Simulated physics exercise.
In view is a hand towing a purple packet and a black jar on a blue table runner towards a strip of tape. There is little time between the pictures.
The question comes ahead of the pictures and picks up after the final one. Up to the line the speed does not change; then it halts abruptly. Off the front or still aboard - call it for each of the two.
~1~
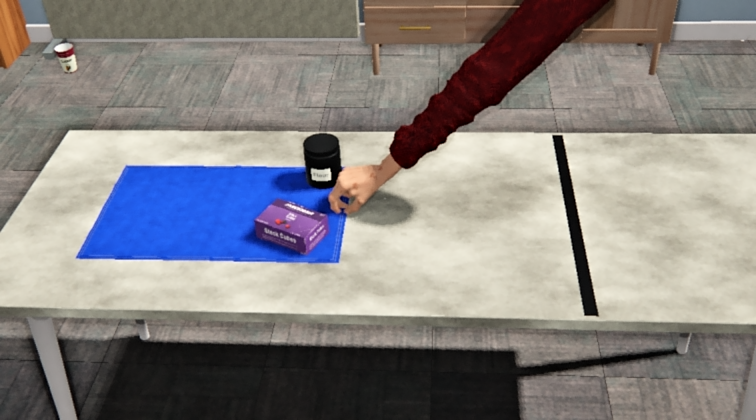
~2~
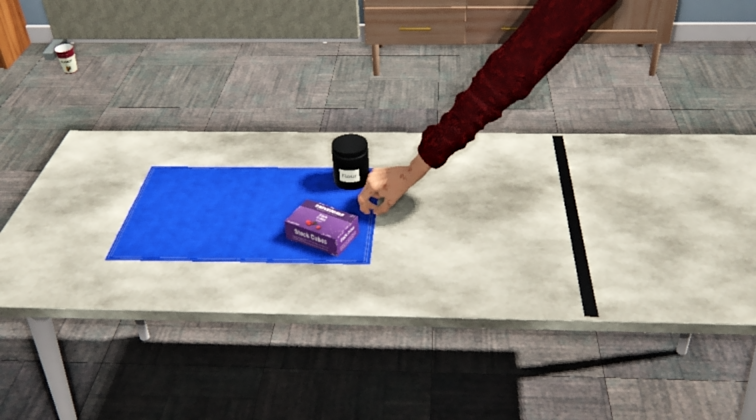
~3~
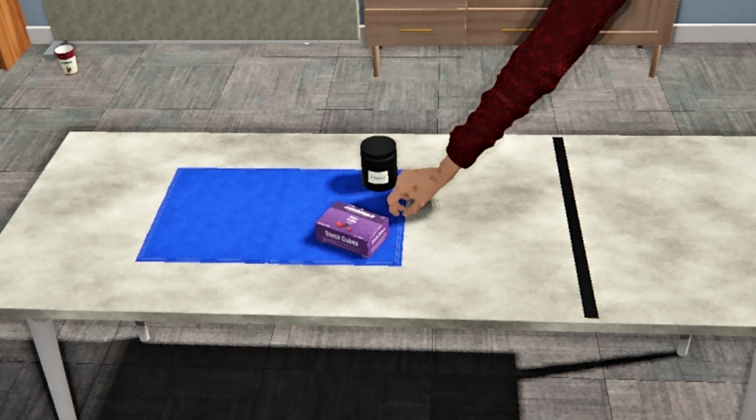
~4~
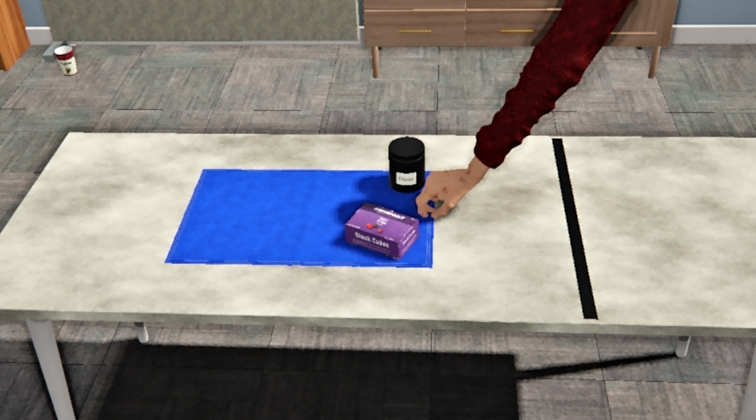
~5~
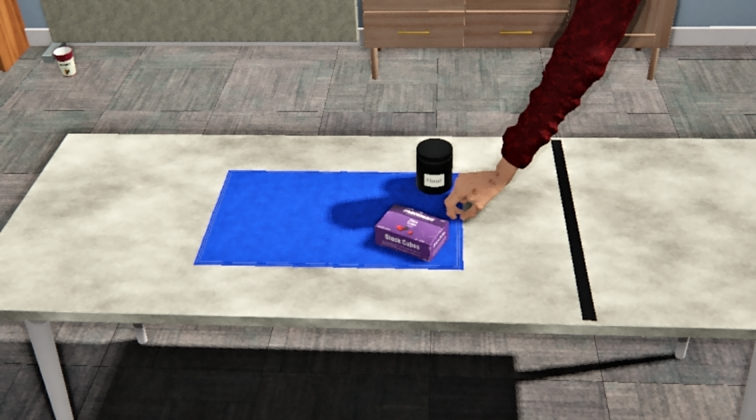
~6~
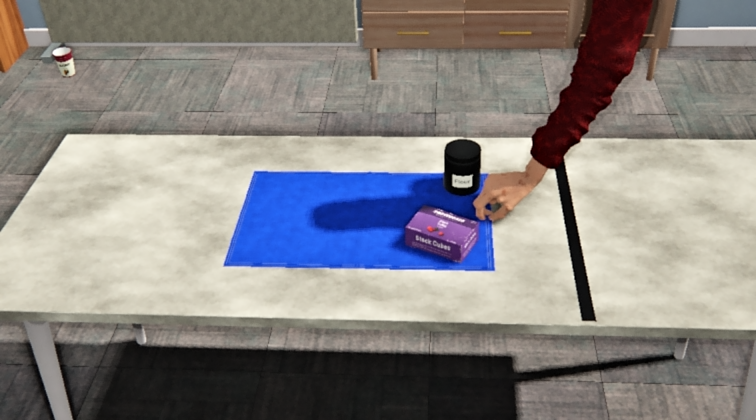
Purple packet: Off the front, black jar: Off the front.
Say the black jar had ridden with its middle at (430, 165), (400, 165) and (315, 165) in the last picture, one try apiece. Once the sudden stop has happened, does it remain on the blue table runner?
Attempt 1 - it gets flung off; attempt 2 - it gets flung off; attempt 3 - it survives the stop.
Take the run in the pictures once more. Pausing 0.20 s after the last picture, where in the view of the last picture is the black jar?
Near pixel (574, 169).
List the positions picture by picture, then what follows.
In the first picture, table runner end (339, 264); purple packet (291, 217); black jar (321, 142); tape (588, 297).
In the second picture, table runner end (370, 265), far hem (105, 260); black jar (350, 143).
In the third picture, table runner end (402, 267); purple packet (352, 220).
In the fourth picture, table runner end (433, 268), far hem (164, 263); black jar (407, 146).
In the fifth picture, table runner end (463, 270); purple packet (412, 223).
In the sixth picture, table runner end (495, 272), far hem (223, 266); purple packet (442, 224); black jar (463, 148); tape (586, 303).
Then, 0.09 s on from there, hem short of the tape; purple packet on the cloth near (498, 234); black jar on the cloth near (514, 168).
Then, 0.20 s on from there, hem at the tape; purple packet on the cloth near (562, 235); black jar ahead of the hem near (574, 169).
In the end, hem at the tape; purple packet ahead of the hem near (621, 238); black jar ahead of the hem near (609, 169). The purple packet shoots off the front and the black jar slides clear of the cloth.
